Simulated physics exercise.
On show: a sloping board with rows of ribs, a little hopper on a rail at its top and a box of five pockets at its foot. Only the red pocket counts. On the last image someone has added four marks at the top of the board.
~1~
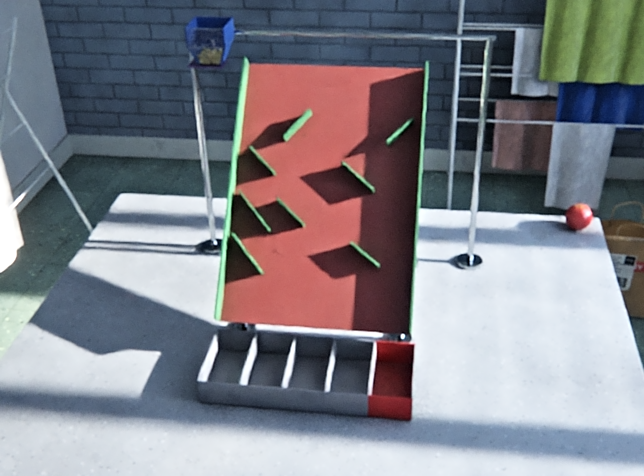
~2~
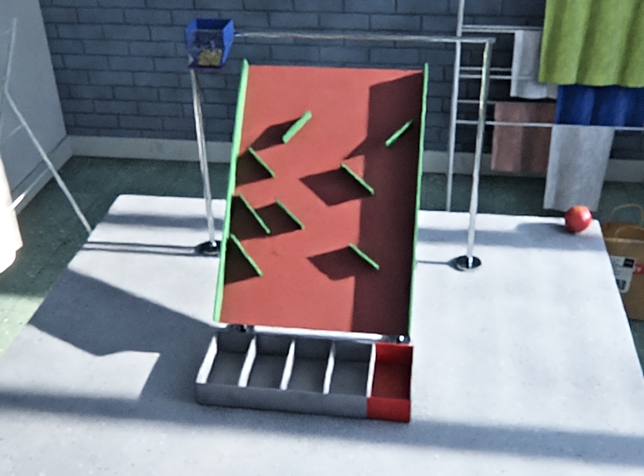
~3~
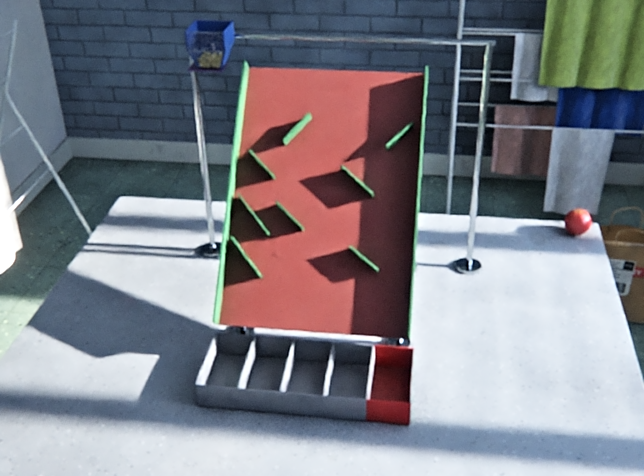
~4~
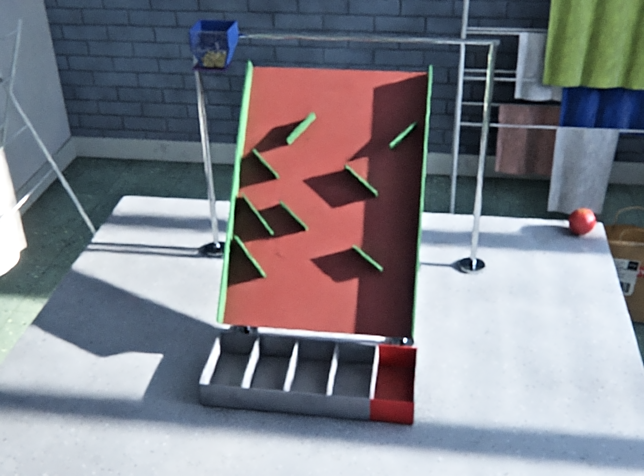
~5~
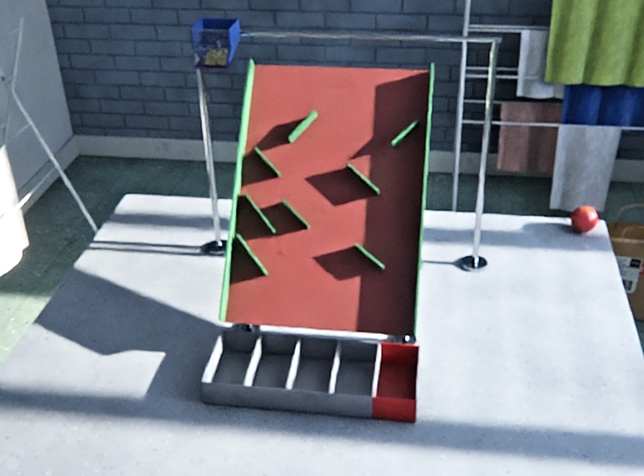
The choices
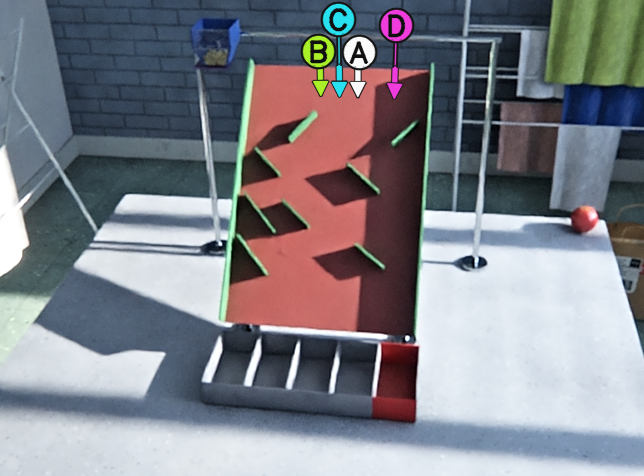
A red sloping board with green ribs stands above a pocketed box, and nothing visibly moves.
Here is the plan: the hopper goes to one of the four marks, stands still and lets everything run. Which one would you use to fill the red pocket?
Use mark D.
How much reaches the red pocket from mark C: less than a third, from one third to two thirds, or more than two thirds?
Mark C gives less than a third.
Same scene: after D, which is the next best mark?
That is mark A.
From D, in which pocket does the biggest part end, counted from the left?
The fifth.
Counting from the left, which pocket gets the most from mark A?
The fifth from the left.
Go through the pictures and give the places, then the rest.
In the first picture, hopper (212, 58), soya beans, door shut.
In the second picture, ribs (283, 138) to (309, 111), (386, 143) to (413, 120), (249, 148) to (272, 173).
In the third picture, ribs (341, 165) to (373, 193), (238, 193) to (268, 233), (276, 201) to (302, 227).
In the fourth picture, ribs (235, 236) to (263, 274), (353, 245) to (381, 269).
In the fifth picture, red pocket (394, 408), number 5 of 5 from the left.
On the marked copy, mark A meets the board at (357, 91); mark B meets the board at (320, 90); mark C meets the board at (339, 91); mark D meets the board at (394, 93).
Choosing A, roughly half in the red pocket, roughly a third in other pockets, roughly a quarter outside the box.
Choosing B, about a tenth in the red pocket, roughly two thirds in other pockets, roughly a quarter outside the box.
Choosing C, about a tenth in the red pocket, roughly two thirds in other pockets, roughly a quarter outside the box.
Choosing D, the larger part in the red pocket, just a few in other pockets, about a tenth outside the box.
